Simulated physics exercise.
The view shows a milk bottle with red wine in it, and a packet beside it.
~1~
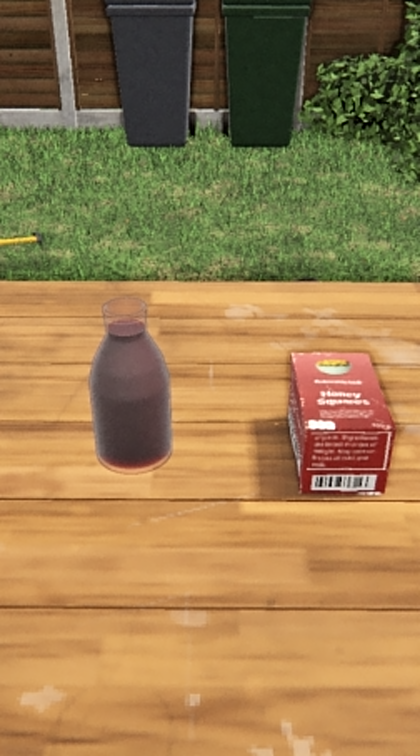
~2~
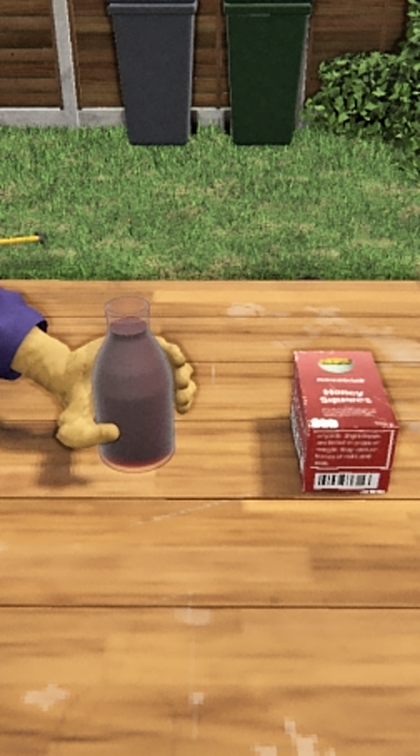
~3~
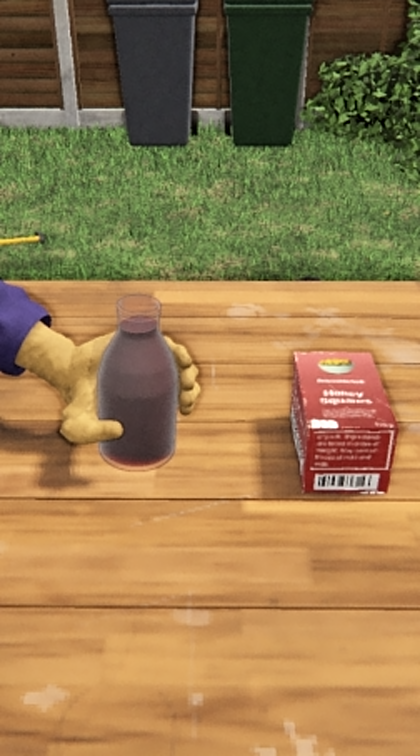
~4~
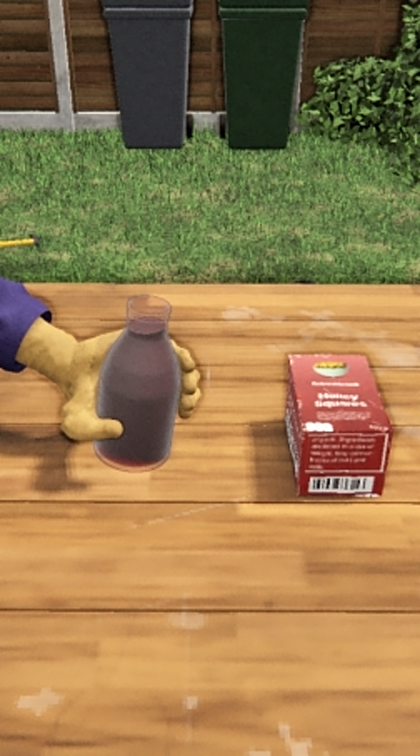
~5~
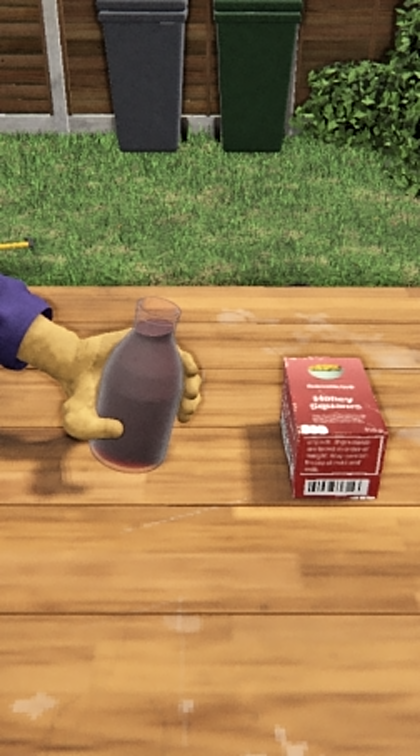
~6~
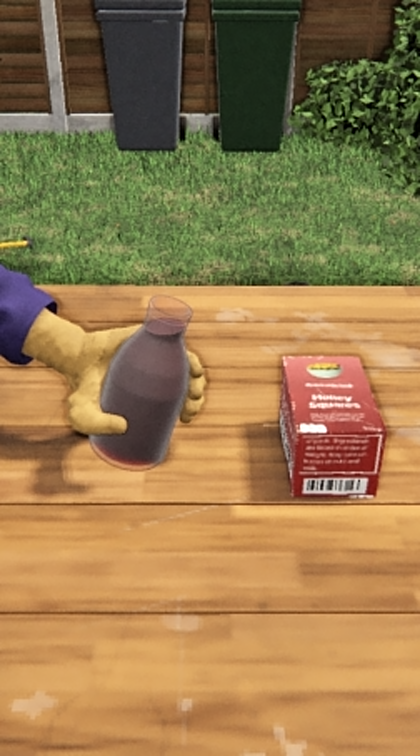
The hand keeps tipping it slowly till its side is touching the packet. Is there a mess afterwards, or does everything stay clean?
Afterwards: A mess.
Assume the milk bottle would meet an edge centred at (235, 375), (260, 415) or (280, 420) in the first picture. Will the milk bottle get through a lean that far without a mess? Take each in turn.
First try contents stay put, second contents get out, third contents get out.
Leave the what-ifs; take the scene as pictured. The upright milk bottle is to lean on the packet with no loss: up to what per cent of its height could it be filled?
Roughly 65 percent of its height.
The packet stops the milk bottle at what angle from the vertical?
It ends up leaning roughly 65° from upright.
Next, the milk bottle leans by about 40°; its rim is dry.
After that, the milk bottle leans by about 60°; it has slopped over; nearly all of the red wine is inside.
Finally, the milk bottle leans by about 65°, against the packet; it has slopped over; nearly all of the red wine is inside.
